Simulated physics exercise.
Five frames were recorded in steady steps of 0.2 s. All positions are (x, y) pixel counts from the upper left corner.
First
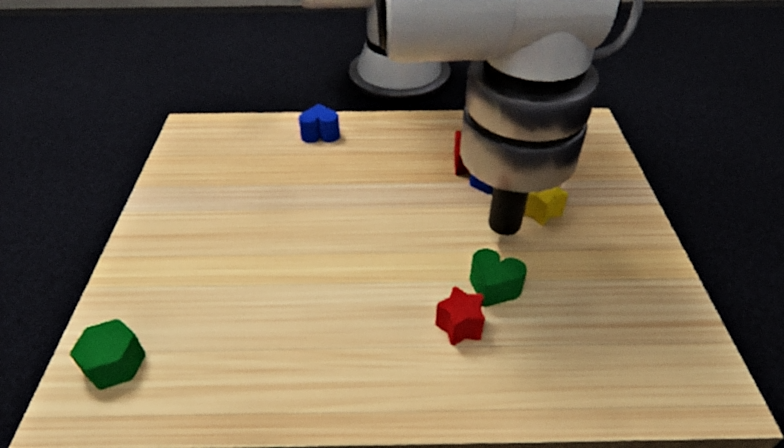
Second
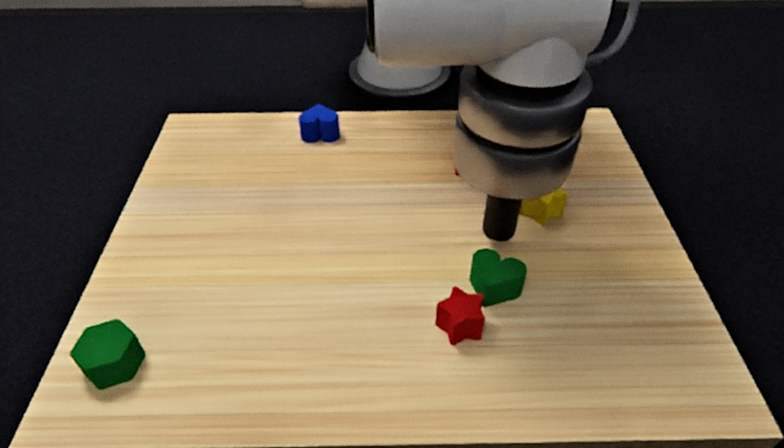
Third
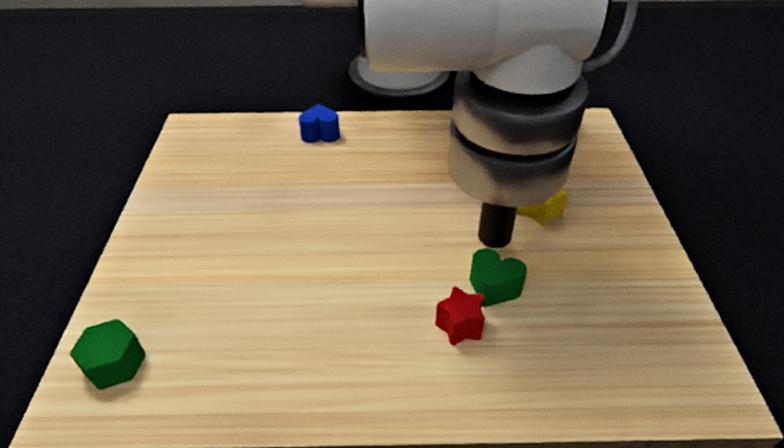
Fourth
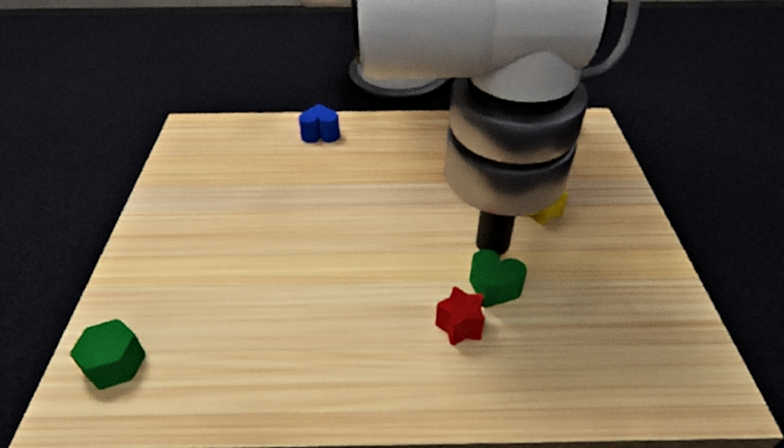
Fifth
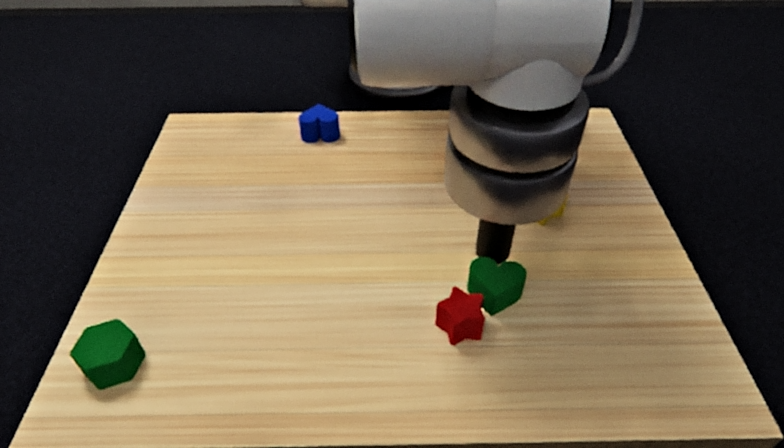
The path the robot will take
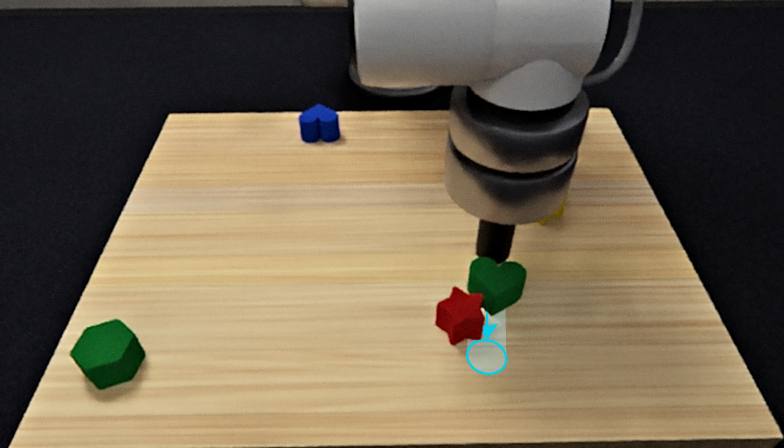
A robot arm with a dark peg moves slightly left and toward the viewer over a wooden board, then nudges the green heart a little nearer the viewer, while the red star-shaped block beside it stays still.
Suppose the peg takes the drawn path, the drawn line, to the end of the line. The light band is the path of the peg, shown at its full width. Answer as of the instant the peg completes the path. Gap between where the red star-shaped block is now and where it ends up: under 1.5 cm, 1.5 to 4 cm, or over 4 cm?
Net shift: 1.5 to 4 cm.
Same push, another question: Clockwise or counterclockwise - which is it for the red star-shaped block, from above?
Viewed from above, clockwise.
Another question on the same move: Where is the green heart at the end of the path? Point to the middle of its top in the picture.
Its top centre is at about (513, 367).
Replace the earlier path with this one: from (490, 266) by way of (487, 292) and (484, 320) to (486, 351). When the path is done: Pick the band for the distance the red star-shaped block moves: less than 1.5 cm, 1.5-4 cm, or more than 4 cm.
It will fall in the middle band, 1.5 to 4 cm.
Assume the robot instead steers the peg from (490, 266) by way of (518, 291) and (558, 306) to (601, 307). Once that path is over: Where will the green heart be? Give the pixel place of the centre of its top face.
It is at (508, 295).
Path on the board, in a line from (490, 266) to (487, 357).
What follows on the original path. One third of the way, peg (490, 281); red star-shaped block (459, 313), turned 35° clockwise; green heart (501, 301), turned 20° anticlockwise.
Two thirds of the way, peg (489, 311); red star-shaped block (452, 324), turned 75° clockwise; green heart (504, 333), turned 25° anticlockwise.
At the end, peg (489, 344); red star-shaped block (444, 334), turned 115° clockwise; green heart (513, 367), turned 40° anticlockwise.
